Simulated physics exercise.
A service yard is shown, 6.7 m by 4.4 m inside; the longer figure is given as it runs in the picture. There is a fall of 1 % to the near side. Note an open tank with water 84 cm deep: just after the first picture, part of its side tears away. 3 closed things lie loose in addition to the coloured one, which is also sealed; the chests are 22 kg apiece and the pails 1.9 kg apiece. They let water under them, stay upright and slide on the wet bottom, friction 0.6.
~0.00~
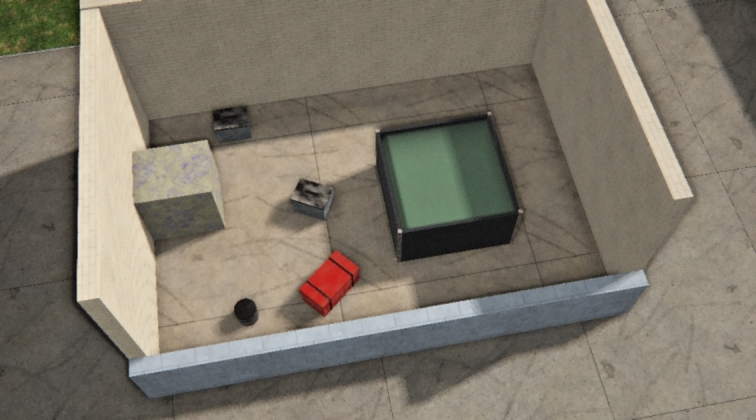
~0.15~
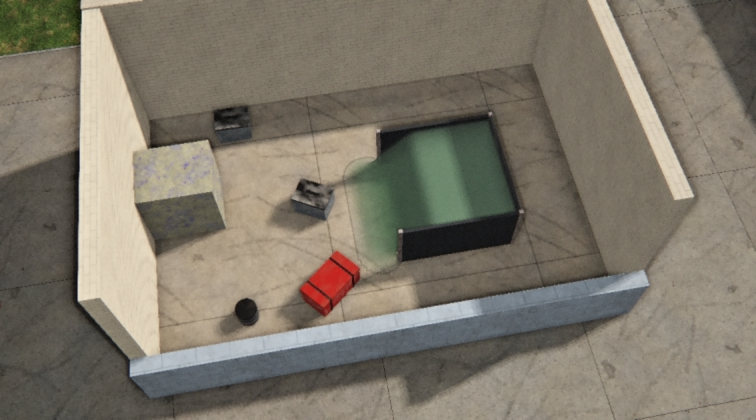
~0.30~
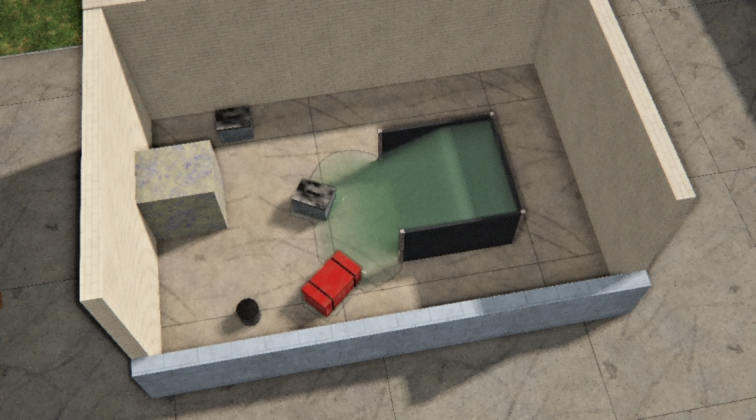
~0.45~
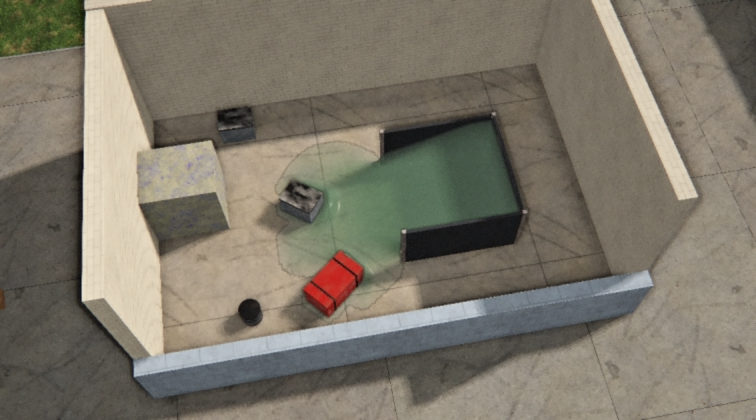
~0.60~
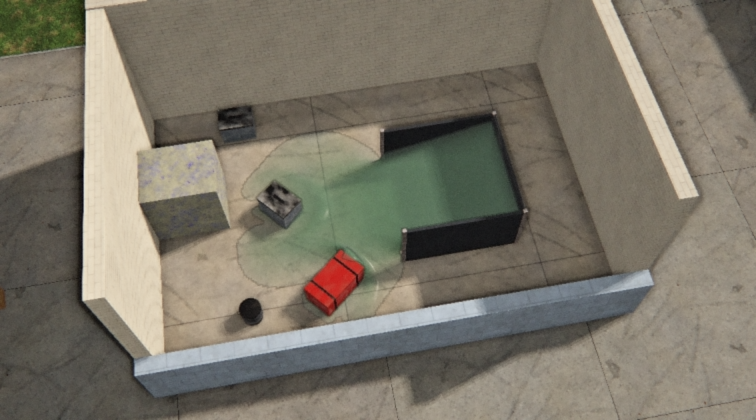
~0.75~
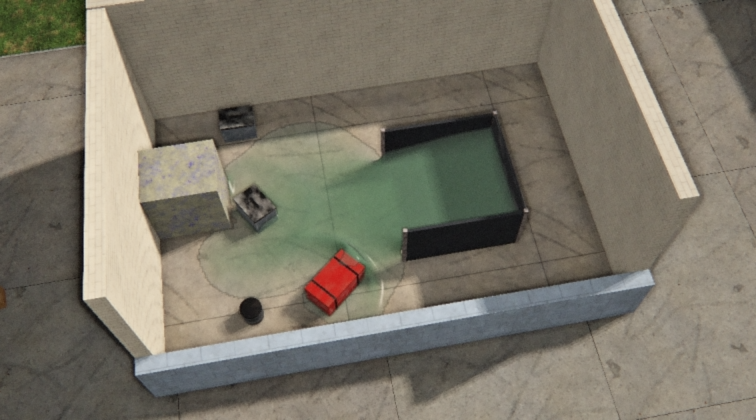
Green-tinted water pours from the open left side of a dark tank and spreads leftward across the walled yard, pushing a small grey chest toward a pale block, while the red trunk stays almost in place.
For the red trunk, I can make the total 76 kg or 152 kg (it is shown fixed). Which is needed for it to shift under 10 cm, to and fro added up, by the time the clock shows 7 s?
My call: Heavier, not lighter.
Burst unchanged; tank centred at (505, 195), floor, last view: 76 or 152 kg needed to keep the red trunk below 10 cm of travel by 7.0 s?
In that case, simply put, the heavier one is needed.
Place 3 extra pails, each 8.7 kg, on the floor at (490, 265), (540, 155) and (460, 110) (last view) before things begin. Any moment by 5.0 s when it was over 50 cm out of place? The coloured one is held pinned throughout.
Results, in sequence: Exceeded / not exceeded / not exceeded.
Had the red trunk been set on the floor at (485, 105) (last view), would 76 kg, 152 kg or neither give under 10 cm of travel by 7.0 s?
The lighter one suffices.
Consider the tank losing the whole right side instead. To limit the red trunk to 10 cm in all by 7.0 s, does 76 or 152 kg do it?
With that failure, the big mass alone works.
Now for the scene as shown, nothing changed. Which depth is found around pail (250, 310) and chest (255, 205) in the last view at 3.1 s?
First about 13 cm, second about 26 cm.
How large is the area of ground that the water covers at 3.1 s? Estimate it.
Some 20 m2 of it.
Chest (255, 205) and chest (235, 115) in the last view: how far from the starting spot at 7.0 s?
So the first is off by 120 centimetres, the second by 250 centimetres.
After 1.4 s the red trunk would be 29 cm from its start with 76 kg and 0 cm from its start with 152 kg; 9 cm of water round it then.
After 3.1 s the red trunk would be 11 cm from its start with 76 kg and 0 cm from its start with 152 kg; 12 cm of water round it then.
After 4.9 s the red trunk would be 24 cm from its start with 76 kg and 0 cm from its start with 152 kg; 10 cm of water round it then.
After 7.0 s the red trunk would be 24 cm from its start with 76 kg and 0 cm from its start with 152 kg; 8 cm of water round it then.
